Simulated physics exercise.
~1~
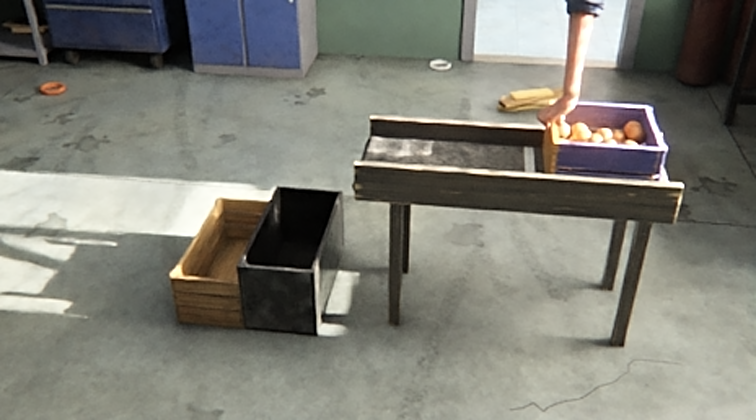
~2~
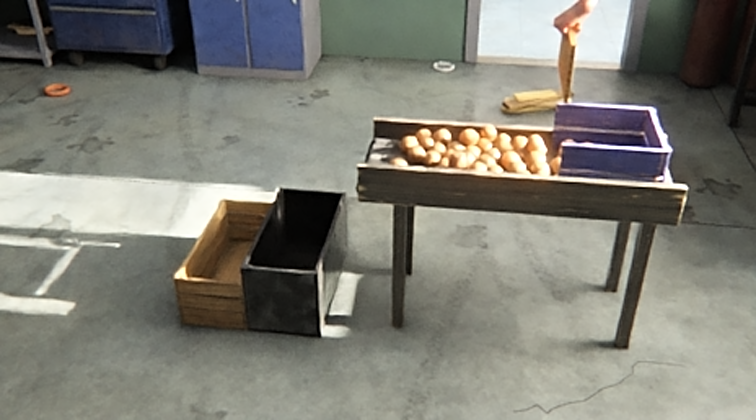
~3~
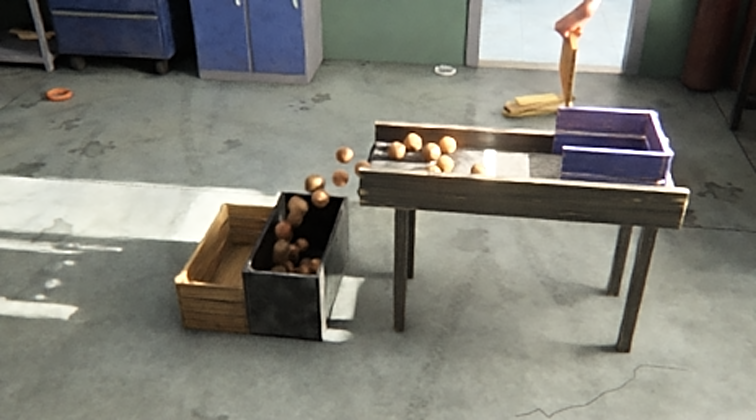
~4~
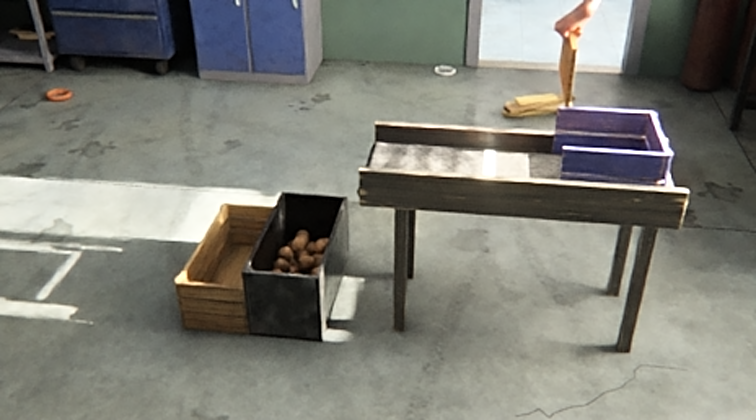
In a workshop, a hand lifts a gate and round orange-brown pieces ride leftward into the black tote.
